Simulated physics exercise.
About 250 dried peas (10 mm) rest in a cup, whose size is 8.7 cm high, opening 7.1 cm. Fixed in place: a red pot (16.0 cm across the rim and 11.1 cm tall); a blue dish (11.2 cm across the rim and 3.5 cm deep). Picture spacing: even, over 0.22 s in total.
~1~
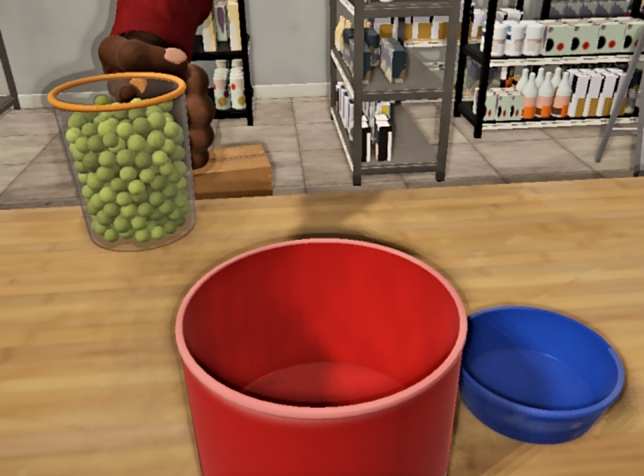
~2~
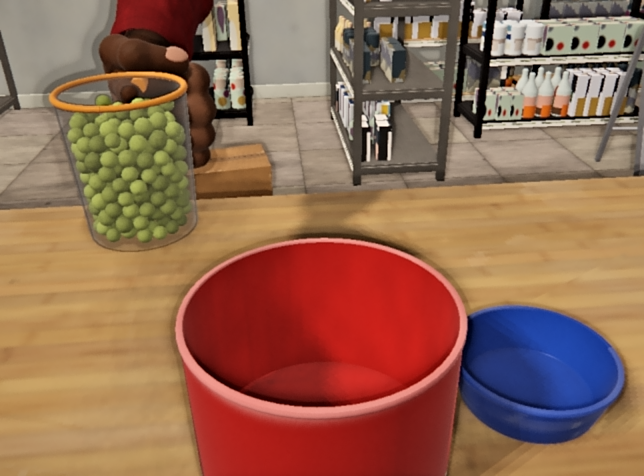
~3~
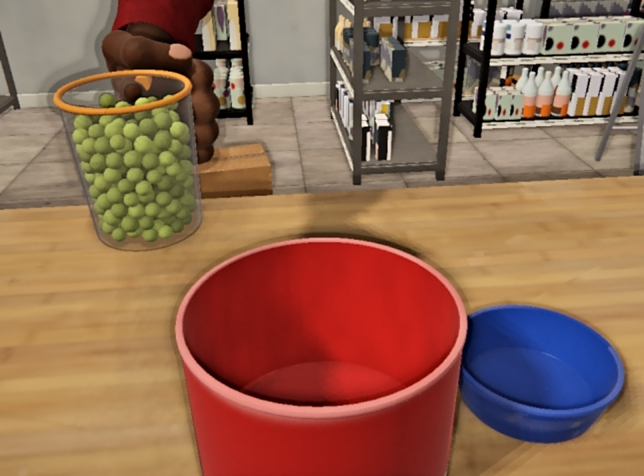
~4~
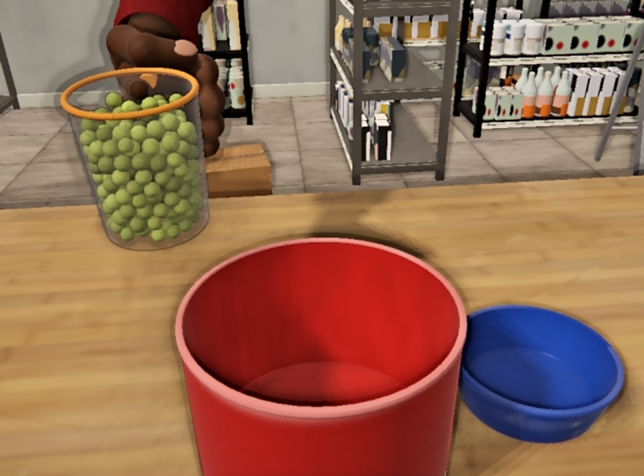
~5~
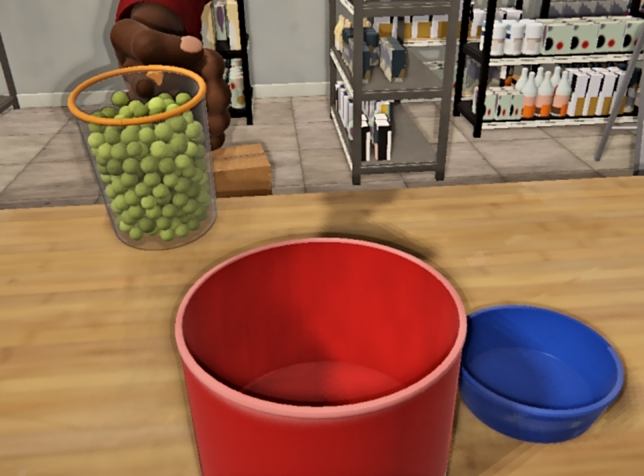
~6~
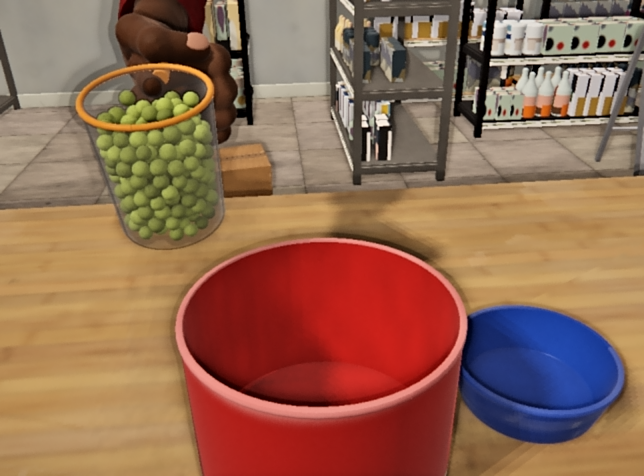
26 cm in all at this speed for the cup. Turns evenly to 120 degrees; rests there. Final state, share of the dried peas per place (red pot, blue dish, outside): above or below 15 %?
Red pot: Above, blue dish: Below, outside: Below.
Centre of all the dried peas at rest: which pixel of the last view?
(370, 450), give or take.
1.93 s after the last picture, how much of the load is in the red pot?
90 per cent.
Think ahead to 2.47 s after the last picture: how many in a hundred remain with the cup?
Around 0 percent remains.
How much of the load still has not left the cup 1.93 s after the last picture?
Remaining share: Approx. 0 %.
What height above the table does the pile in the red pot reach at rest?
Roughly 3.0 cm.
Then, 0.74 s after the last picture, tilt 72 degrees; cup 100 %; middle of all pieces near (292, 158).
Then, 1.36 s after the last picture, tilt 119 degrees; cup 40 %, red pot 60 %; middle of all pieces near (390, 298).
Then, 1.93 s after the last picture, tilt 120 degrees; outside 5 %, red pot 90 %, blue dish 5 %; middle of all pieces near (377, 442).
Then, 2.47 s after the last picture, tilt 120 degrees; outside 5 %, red pot 90 %, blue dish 5 %; middle of all pieces near (377, 443).
In the end, outside 5 %, cup 0 %, red pot 90 %, blue dish 5 %.
